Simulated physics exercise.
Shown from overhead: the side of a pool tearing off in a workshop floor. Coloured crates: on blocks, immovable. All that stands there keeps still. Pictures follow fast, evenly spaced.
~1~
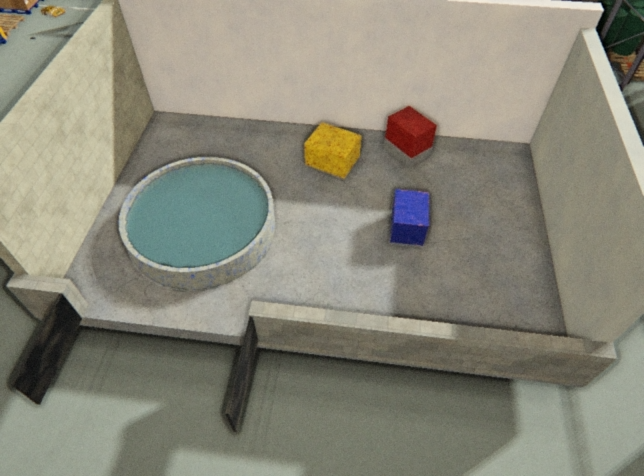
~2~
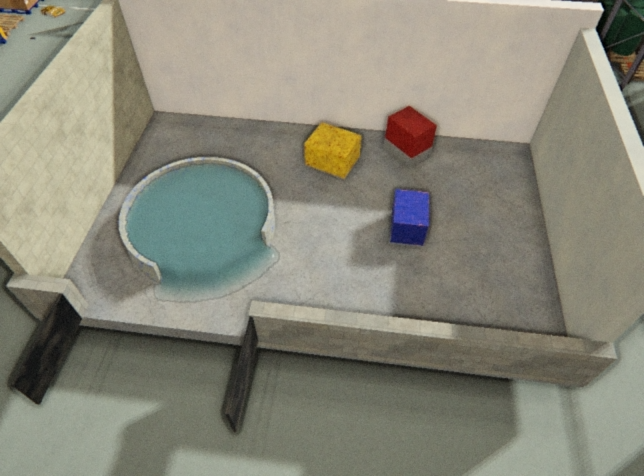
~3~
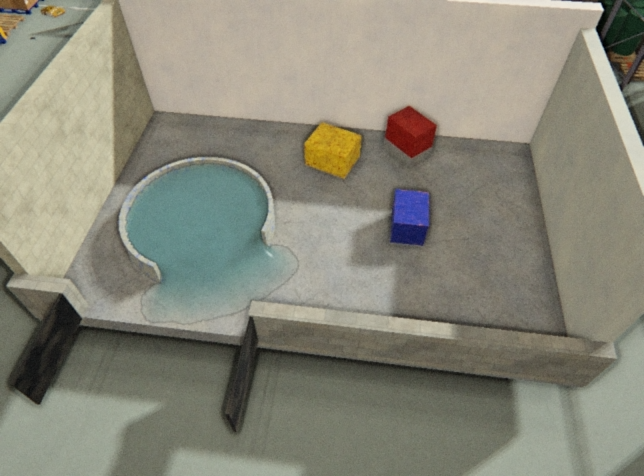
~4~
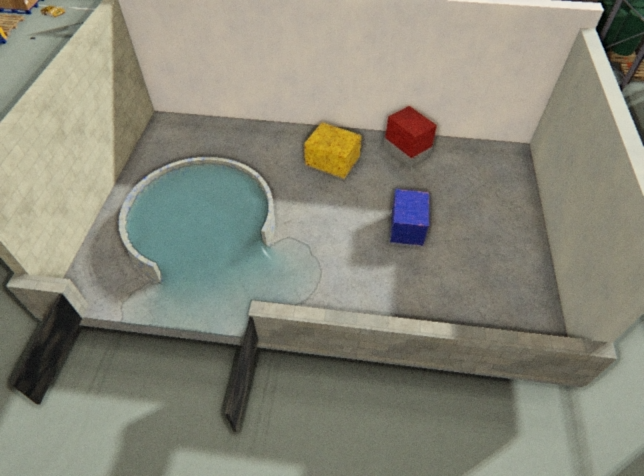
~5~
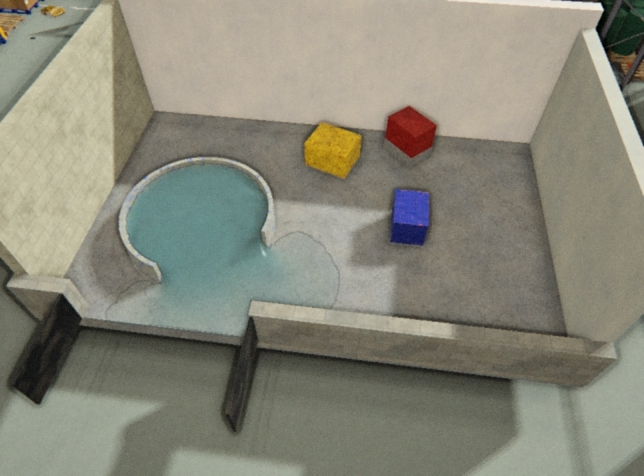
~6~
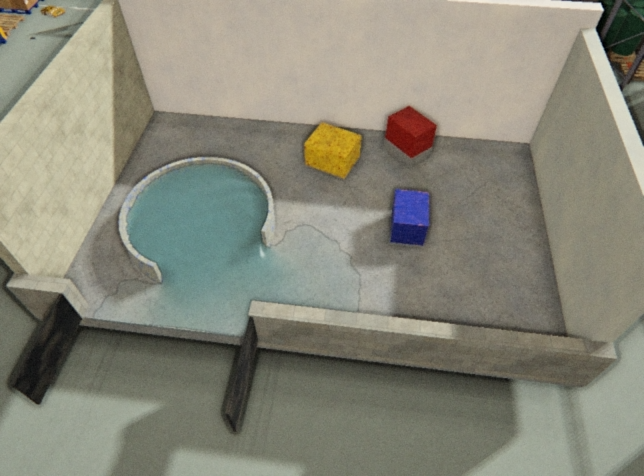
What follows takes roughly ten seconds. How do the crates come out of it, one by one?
At the end, yellow crate: High enough; blue crate: High enough; red crate: High enough.
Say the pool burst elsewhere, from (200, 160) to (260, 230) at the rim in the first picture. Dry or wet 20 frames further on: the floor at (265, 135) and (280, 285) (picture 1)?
Going point by point, the first is waterlogged and the second is high and dry.
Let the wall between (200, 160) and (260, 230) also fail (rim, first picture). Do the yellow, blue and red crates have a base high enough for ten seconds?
Yellow is reached; blue is reached; red is not reached.
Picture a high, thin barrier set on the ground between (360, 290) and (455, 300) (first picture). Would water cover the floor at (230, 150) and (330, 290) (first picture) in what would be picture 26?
As listed: Not flooded, under water.
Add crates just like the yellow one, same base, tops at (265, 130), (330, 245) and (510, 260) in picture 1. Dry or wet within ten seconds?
In order, the crates: One stays clear, two gets flooded, three gets flooded.
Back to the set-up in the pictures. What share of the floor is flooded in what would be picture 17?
Some 20 per cent.
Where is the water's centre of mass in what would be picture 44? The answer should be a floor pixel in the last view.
It is near (359, 249).
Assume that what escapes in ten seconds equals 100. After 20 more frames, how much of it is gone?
Roughly 70 %.
A moment on, water covers 15 % of the floor; the yellow crate not reached, the blue crate not reached, the red crate not reached.
Next, water covers 20 % of the floor; the yellow crate not reached, the blue crate water round its plinth, the red crate not reached.
Then, water covers 35 % of the floor; the yellow crate not reached, the blue crate water round its plinth, the red crate not reached.
Later, water covers 45 % of the floor; the yellow crate not reached, the blue crate water round its plinth, the red crate not reached.
In the end, water covers 55 % of the floor; the yellow crate stayed above the water, the blue crate stayed above the water, the red crate stayed above the water.
